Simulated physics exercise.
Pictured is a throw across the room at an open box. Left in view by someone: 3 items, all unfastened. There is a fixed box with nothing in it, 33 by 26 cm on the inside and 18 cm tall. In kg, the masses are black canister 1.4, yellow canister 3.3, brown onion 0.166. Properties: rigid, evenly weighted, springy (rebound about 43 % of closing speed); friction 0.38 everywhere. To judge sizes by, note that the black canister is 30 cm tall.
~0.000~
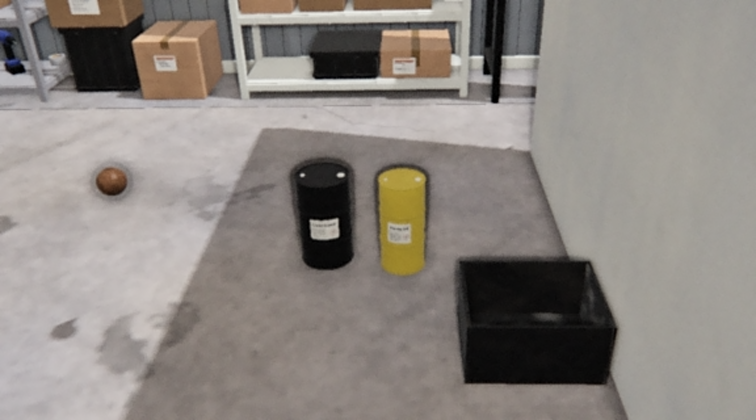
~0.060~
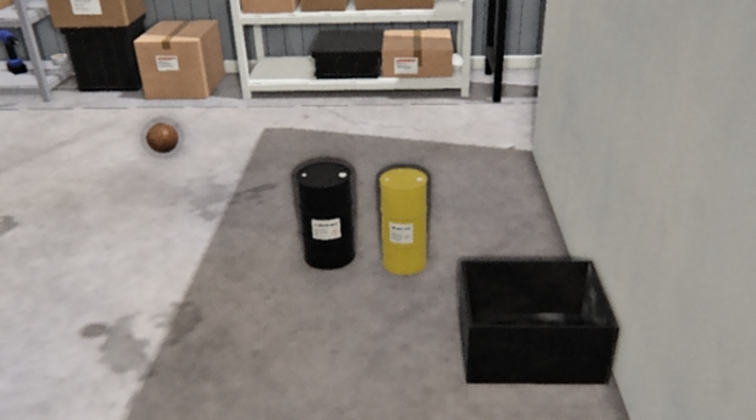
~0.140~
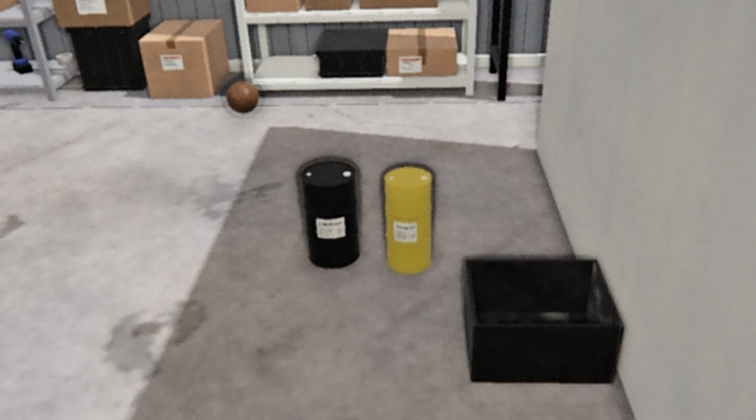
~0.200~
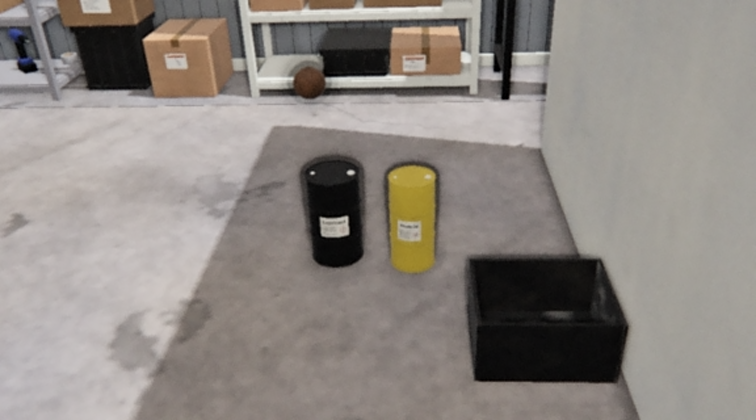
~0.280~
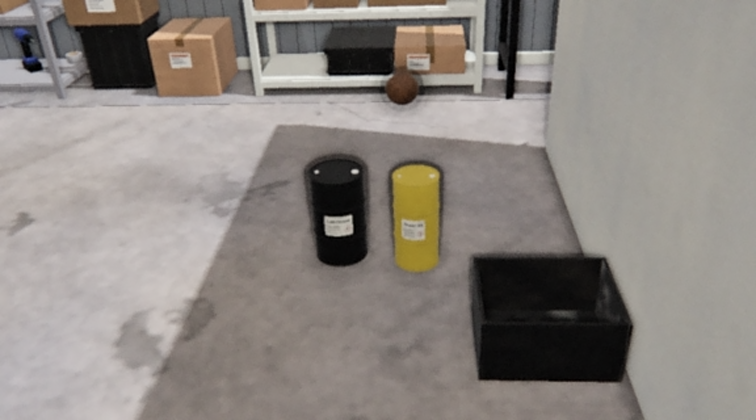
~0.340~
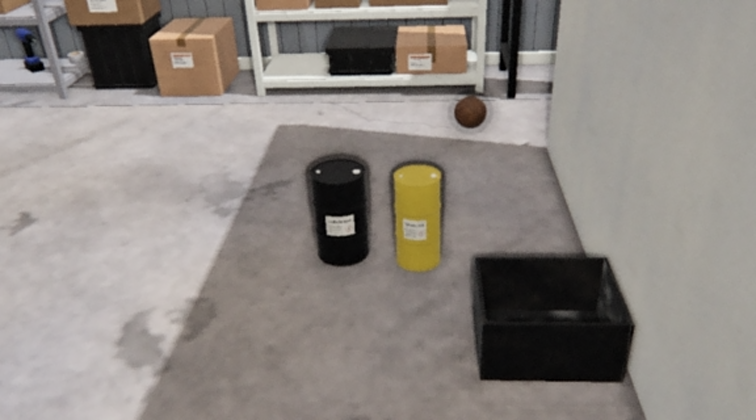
In a storage room with shelves and boxes, a small brown ball rose from the left and crossed to the right behind a black canister and a yellow one, dipping slightly near the end.
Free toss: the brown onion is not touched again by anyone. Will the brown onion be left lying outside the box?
No, it stays in the box.
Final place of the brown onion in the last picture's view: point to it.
Near (558, 355).
Around 0.54 s, gap 14 cm; brown onion near (612, 273).
Around 0.74 s, onion inside the box; brown onion near (530, 320).
Around 1.04 s, onion inside the box; brown onion near (523, 353).
Finally (2.6 s), onion inside the box; the bystanders still in place (within 10 cm). Final places as that camera would see them, brown onion near (558, 355).
